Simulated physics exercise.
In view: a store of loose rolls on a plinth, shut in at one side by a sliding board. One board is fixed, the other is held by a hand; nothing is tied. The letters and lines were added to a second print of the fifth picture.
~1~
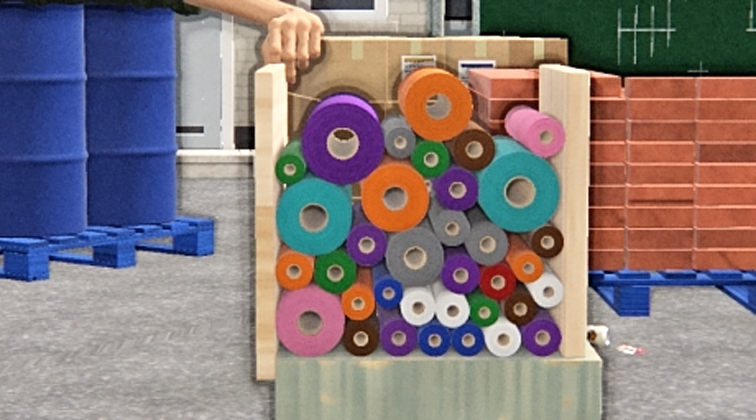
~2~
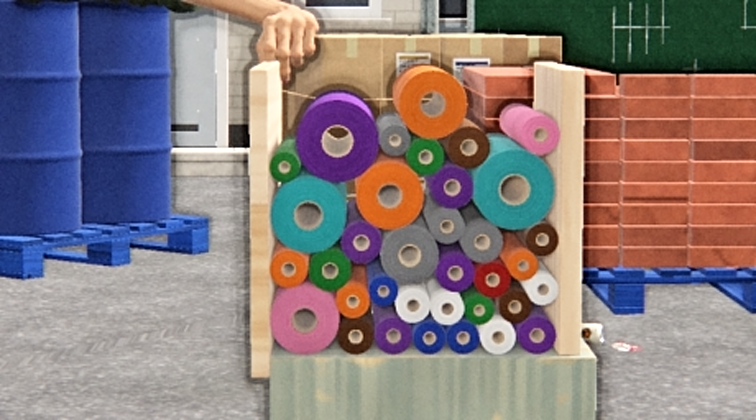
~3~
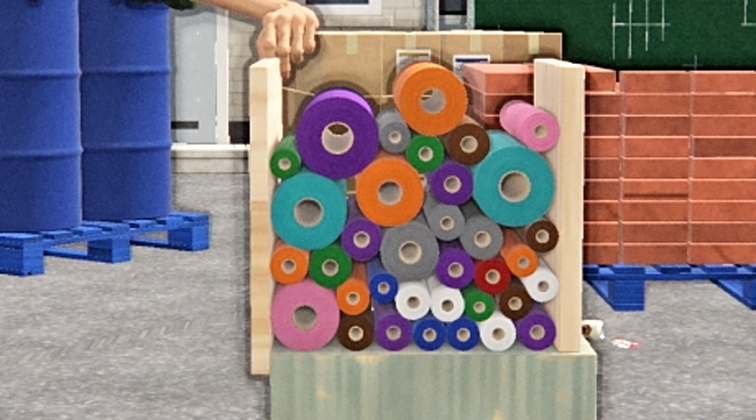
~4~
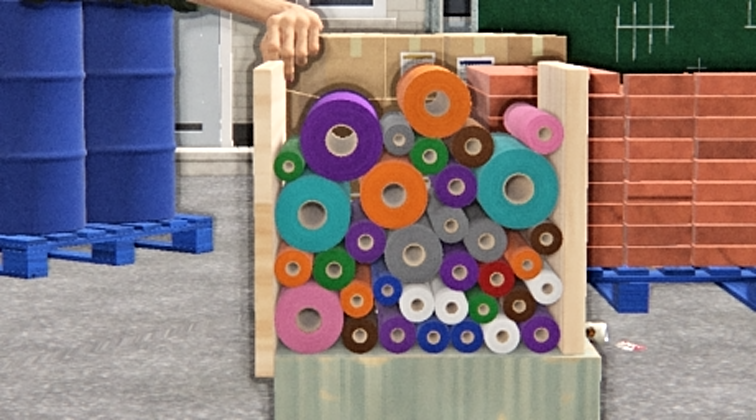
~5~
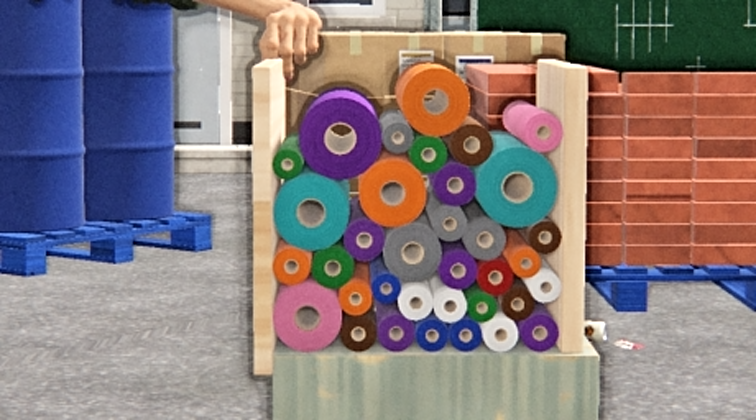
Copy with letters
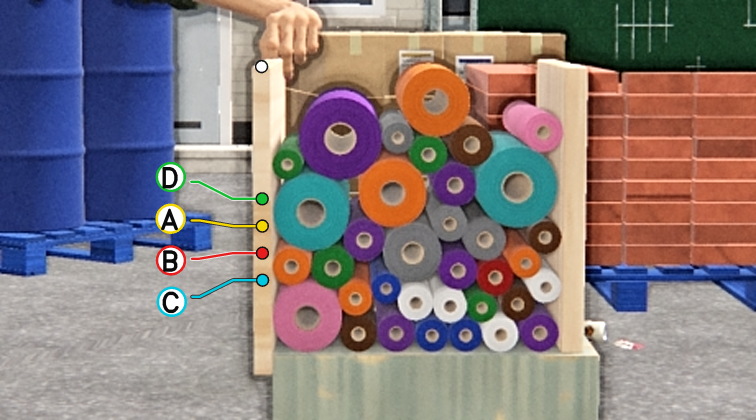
In the video, colourful rolls sit stacked between two upright wooden boards on a plinth, with a hand at the top of the left board. The view sways slightly from side to side, but the rolls, boards and hand show no clear movement.
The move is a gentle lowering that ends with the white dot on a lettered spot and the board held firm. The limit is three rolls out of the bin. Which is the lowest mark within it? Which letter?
The last mark within the limit is C.
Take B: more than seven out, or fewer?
It loses fewer than seven.
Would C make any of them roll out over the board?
Yes.
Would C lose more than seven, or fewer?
It loses fewer than seven.
On the marked copy, A at (262, 226); B at (263, 253); C at (263, 280); D at (262, 199); the white dot at (262, 66).
Following C. Soon after the start, top of the board (271, 155).
Later, top of the board (272, 253).
In the end, top of the board (272, 279), one out over the board.
As for the rest, A none out over the board; B none out over the board; D none out over the board.
